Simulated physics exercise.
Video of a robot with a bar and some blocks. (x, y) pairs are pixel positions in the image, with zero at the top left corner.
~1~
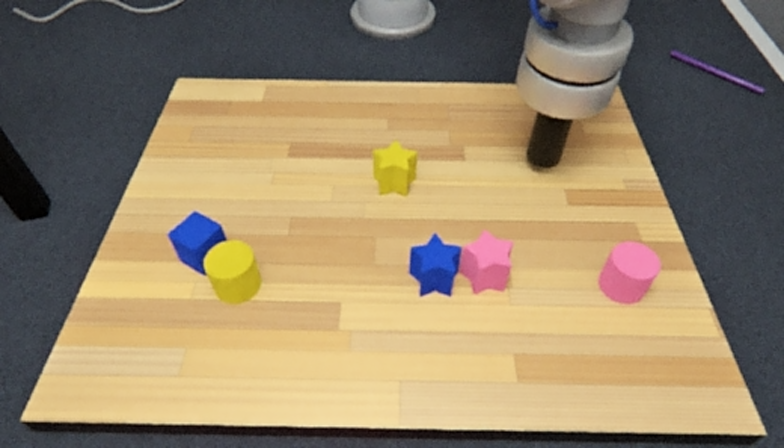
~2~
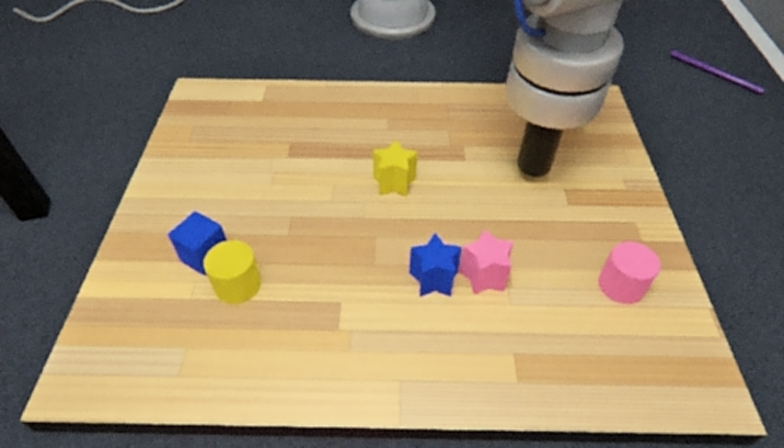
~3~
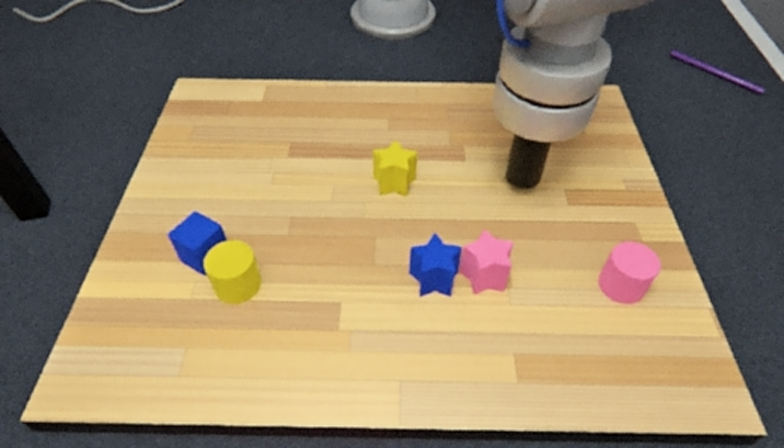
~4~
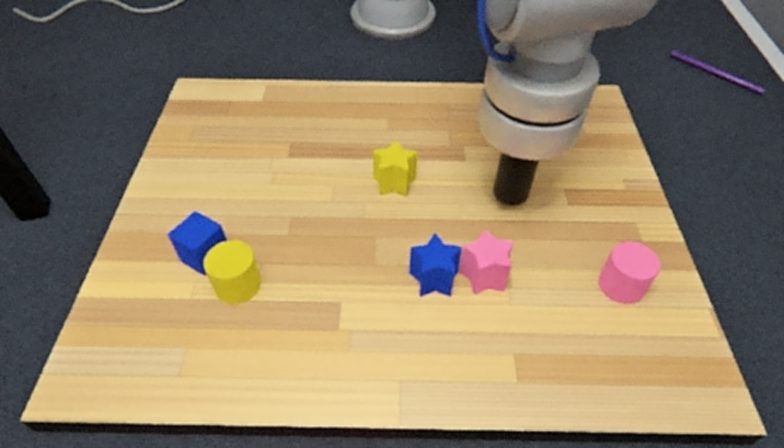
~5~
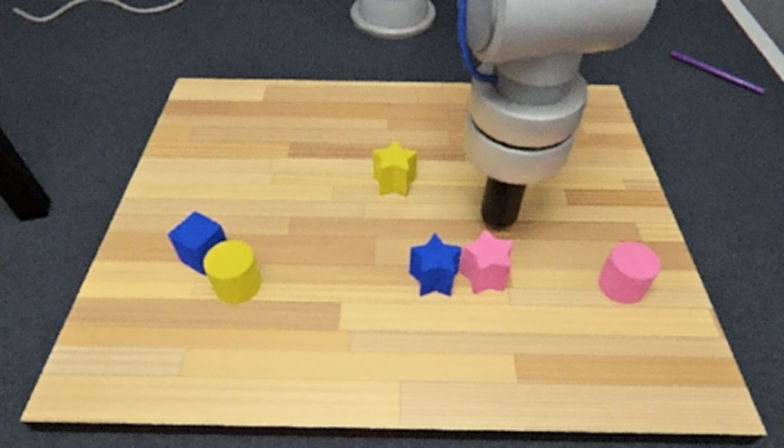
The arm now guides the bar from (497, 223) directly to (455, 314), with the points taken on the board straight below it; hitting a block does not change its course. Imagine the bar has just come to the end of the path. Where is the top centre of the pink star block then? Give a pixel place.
My estimate: (479, 323).
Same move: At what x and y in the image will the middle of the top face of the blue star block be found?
The centre of its top face lies at (419, 267).
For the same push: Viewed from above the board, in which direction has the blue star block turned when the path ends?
Rotation: Clockwise.
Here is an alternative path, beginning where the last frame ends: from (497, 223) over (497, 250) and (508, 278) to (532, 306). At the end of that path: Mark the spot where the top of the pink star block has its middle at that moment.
Its top face will be centred at roughly (490, 278).
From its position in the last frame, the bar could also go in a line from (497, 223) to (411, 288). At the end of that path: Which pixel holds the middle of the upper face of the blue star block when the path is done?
Near (392, 290).
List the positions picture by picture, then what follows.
In the first frame, tip of the bar (543, 157), middles of tops, blue star block (437, 253), pink star block (491, 250).
In the second frame, bar (534, 165), nothing pushed.
In the third frame, bar (523, 177), nothing pushed.
In the fourth frame, bar (511, 193), nothing pushed.
In the fifth frame, bar (499, 214), blue star block (437, 253), pink star block (491, 250).
What follows on the original path. One third of the way, bar (486, 243); pink star block (490, 258), turned 15° anticlockwise.
Two thirds of the way, bar (473, 273); blue star block (428, 258), turned 20° clockwise; pink star block (484, 289), turned 35° anticlockwise.
At the end, bar (457, 305); blue star block (419, 267), turned 70° clockwise; pink star block (479, 323), turned 50° anticlockwise.
